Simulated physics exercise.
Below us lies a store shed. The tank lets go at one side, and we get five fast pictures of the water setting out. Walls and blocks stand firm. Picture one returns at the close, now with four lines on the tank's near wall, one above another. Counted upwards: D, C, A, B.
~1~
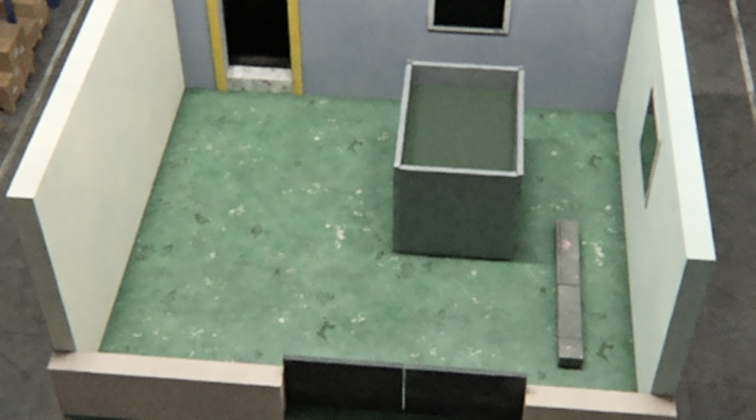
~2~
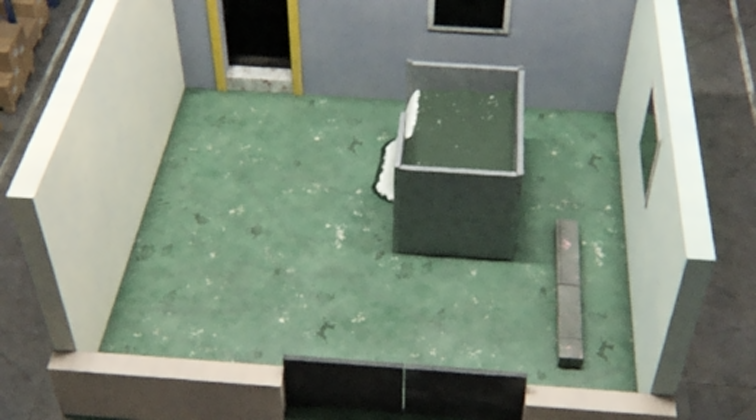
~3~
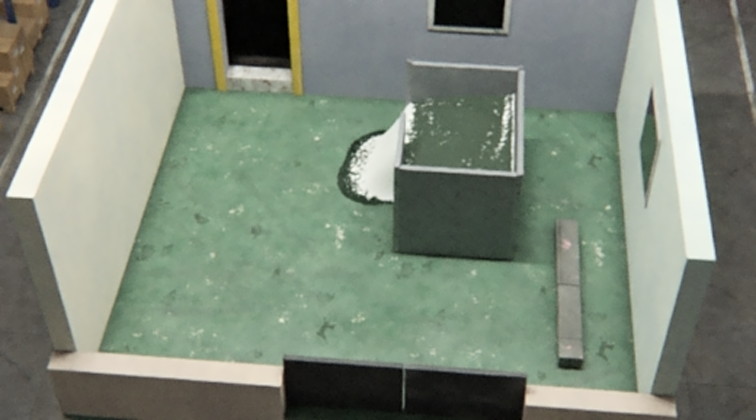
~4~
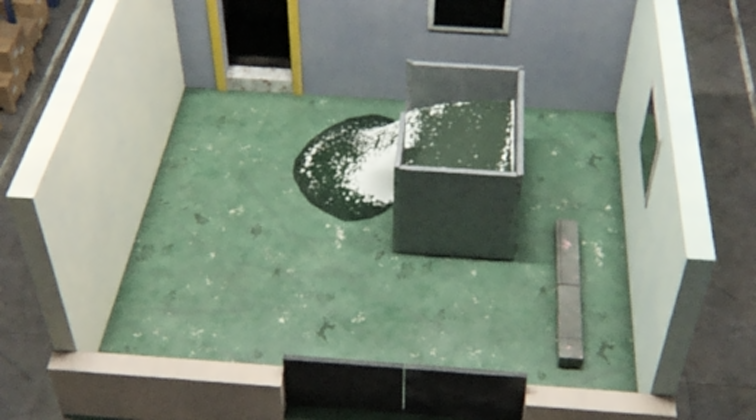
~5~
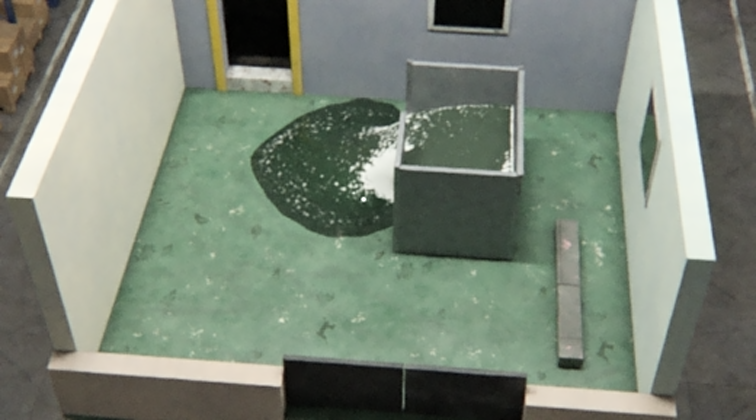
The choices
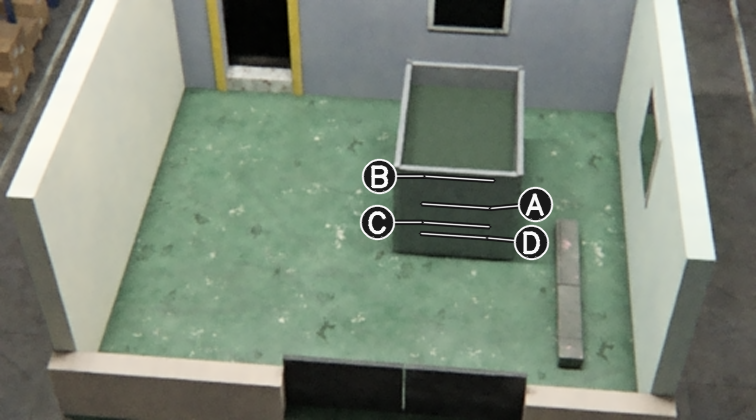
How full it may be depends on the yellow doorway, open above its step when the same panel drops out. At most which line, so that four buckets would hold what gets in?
The answer is level A.
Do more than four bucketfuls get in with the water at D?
No, not at all.
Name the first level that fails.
The answer is B.
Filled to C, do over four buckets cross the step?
No.
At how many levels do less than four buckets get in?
Three of the four.
On the marked copy, A at (456, 206); B at (458, 178); C at (455, 224); D at (454, 235); from the bottom up D, C, A, B.
For level A, a bucket or two gets in.
For level B, about 10 bucketfuls get in.
For level C, nothing gets over.
For level D, nothing gets over.
